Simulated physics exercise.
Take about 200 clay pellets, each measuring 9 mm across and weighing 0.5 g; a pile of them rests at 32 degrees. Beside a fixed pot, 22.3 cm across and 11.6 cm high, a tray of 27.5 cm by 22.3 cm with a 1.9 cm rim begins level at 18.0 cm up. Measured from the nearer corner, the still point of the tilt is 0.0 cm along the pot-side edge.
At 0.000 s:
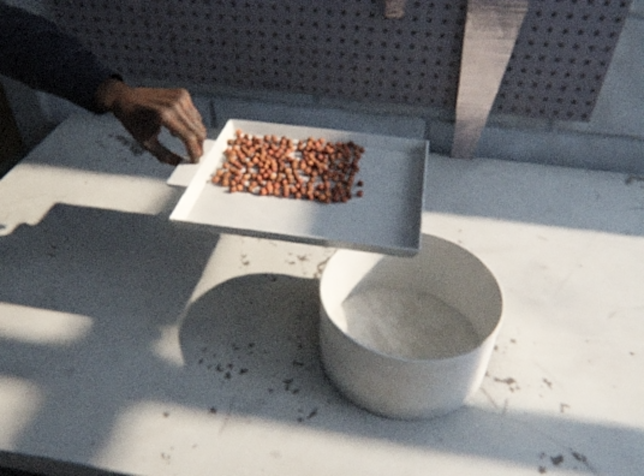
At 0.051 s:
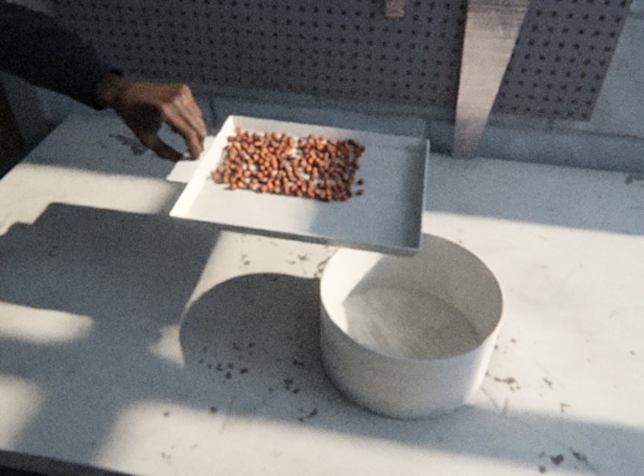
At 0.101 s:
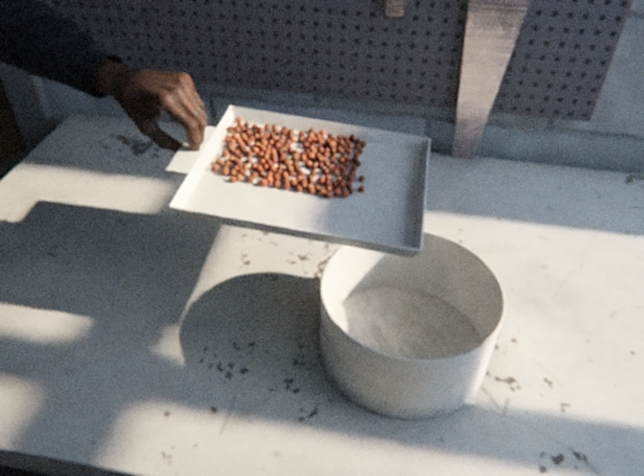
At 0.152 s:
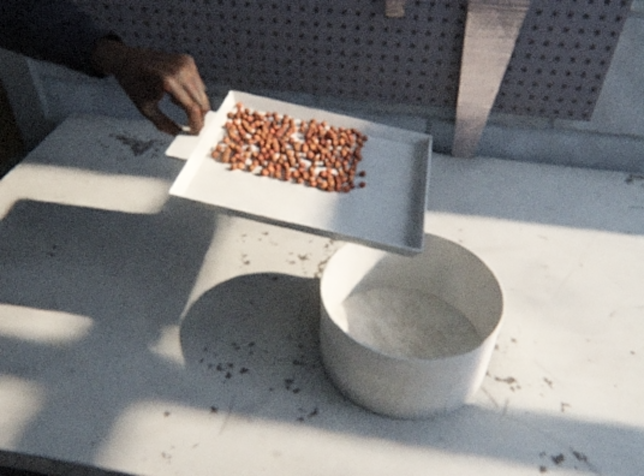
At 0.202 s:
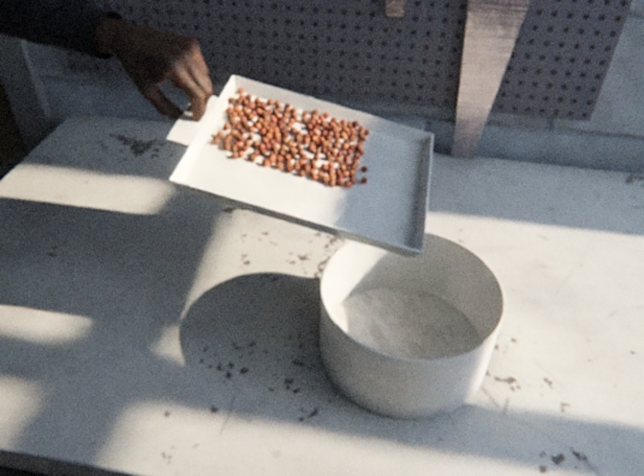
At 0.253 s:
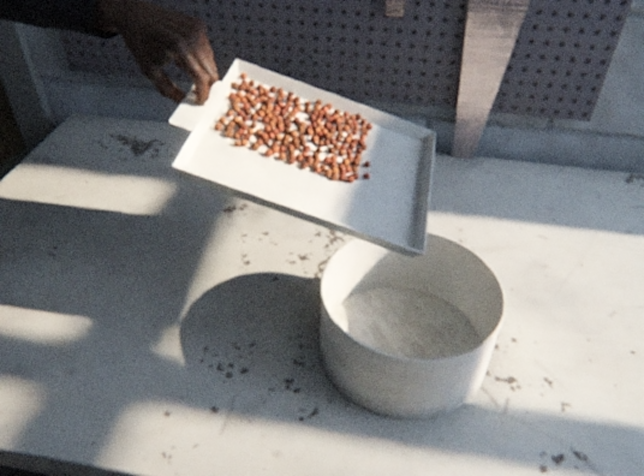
In this clip, a hand holds a shallow white tray of small reddish-brown pieces above a round white pot on a table, then raises the tray's left side so it slopes down toward the right while the pieces stay clustered.
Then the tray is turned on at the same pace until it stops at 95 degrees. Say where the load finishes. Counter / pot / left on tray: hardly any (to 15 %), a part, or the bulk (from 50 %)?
Counter = a part, pot = the bulk, tray = hardly any.
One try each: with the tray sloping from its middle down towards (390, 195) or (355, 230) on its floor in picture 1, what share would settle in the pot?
Near 25 and 95 per cent, in that order.
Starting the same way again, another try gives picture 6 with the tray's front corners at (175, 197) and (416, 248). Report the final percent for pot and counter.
Pot 80 % / counter 20 %.
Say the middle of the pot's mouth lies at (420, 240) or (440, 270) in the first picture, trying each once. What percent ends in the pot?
Close to 75 in a hundred, then close to 95 in a hundred.
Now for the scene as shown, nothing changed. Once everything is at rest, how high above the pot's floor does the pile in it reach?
It gets to about 2.0 cm.
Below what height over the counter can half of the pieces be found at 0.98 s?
Some 14 cm above the counter.
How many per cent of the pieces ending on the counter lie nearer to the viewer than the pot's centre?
Near 20 in a hundred.
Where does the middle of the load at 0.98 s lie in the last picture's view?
Close to pixel (455, 264).
After 0.69 s, tilt 55 degrees; the tray holds 100 %, the pot 0 %.
After 0.98 s, tilt 80 degrees; the tray holds 45 %, the pot 40 %.
After 1.37 s, tilt 95 degrees; the tray holds 0 %, the pot 75 %.
In the end, at 2.0 s, counter 25 %, pot 75 %, tray 0 %.
